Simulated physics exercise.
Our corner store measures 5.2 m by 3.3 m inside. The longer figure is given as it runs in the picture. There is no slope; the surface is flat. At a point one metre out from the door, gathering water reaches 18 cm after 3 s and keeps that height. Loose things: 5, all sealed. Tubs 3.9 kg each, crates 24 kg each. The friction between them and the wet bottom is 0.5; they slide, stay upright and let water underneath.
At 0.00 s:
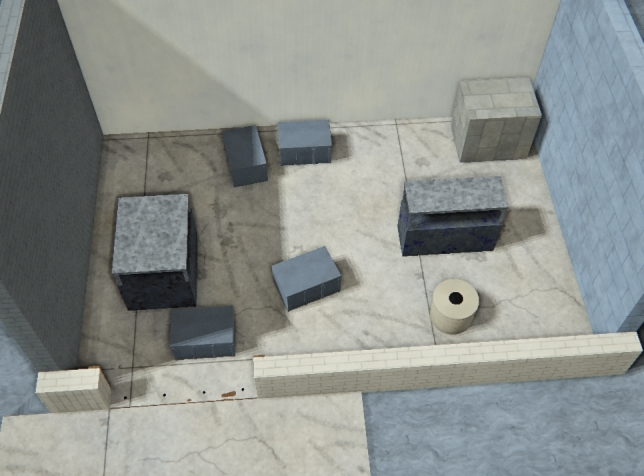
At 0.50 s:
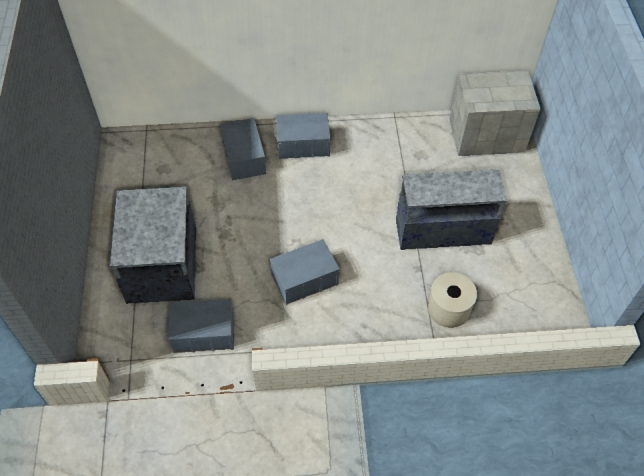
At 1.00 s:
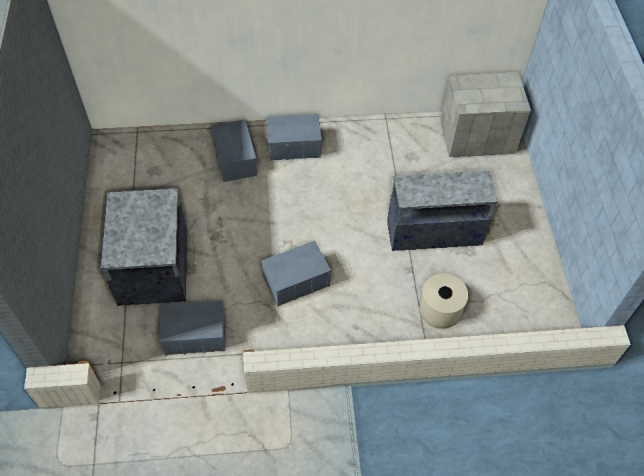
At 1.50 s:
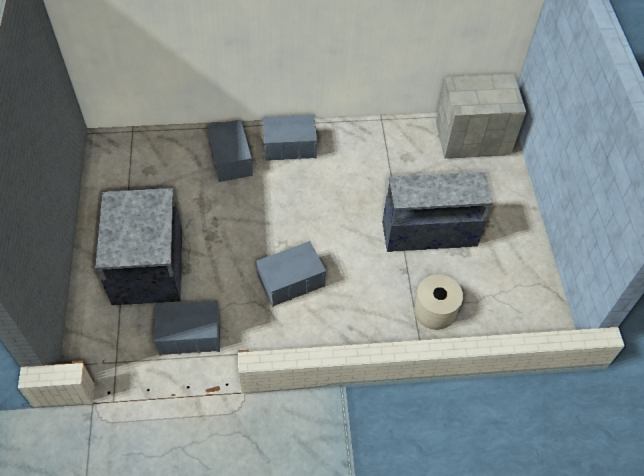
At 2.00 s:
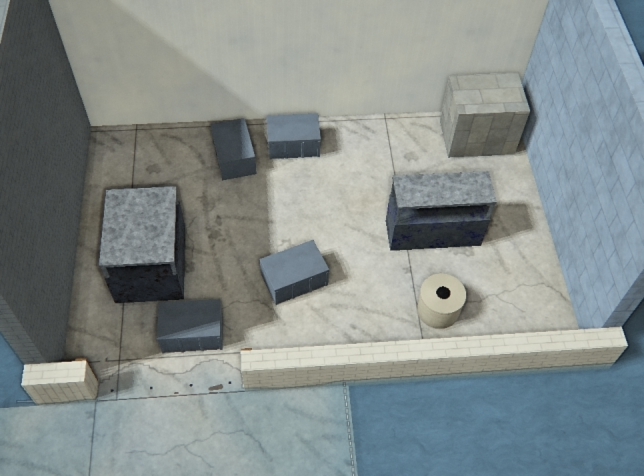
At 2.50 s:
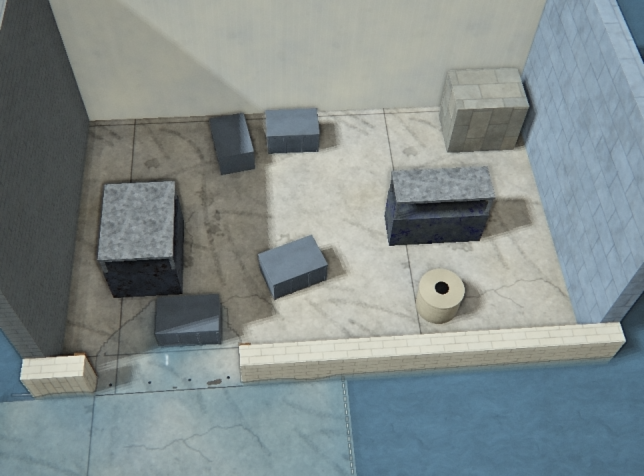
In a small walled room seen from above, the grey blocks and the round tan drum stayed put while the view swayed slightly and a thin film of water crept over the paving to the doorway.
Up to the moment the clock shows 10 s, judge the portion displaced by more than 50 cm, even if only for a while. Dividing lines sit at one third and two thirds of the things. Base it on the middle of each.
My call: One to two thirds of them.
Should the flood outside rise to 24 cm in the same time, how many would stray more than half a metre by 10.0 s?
The answer would then be 3.
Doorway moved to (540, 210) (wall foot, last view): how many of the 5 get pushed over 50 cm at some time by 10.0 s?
Then it comes to 1 of them.
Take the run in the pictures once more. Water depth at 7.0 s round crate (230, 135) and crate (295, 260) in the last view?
Depth approx. 6 cm / 5 cm.
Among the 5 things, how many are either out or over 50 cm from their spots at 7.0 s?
Tally: 2.
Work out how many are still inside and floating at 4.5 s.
It comes to 0 of them.
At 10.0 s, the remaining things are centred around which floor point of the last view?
Around (308, 190).
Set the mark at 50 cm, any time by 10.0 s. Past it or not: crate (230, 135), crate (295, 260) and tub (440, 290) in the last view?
Taking them in that order, the first is within the limit, the second within the limit and the third beyond the limit.
After 3.5 s 0 of 5 are over 50 cm from their spots; 0 afloat.
After 4.5 s 1 of 5 are over 50 cm from their spots; 0 afloat.
After 7.0 s 2 of 5 are over 50 cm from their spots; 1 afloat.
After 10.0 s 2 of 5 are over 50 cm from their spots, and 2 have been at some point; 1 afloat.
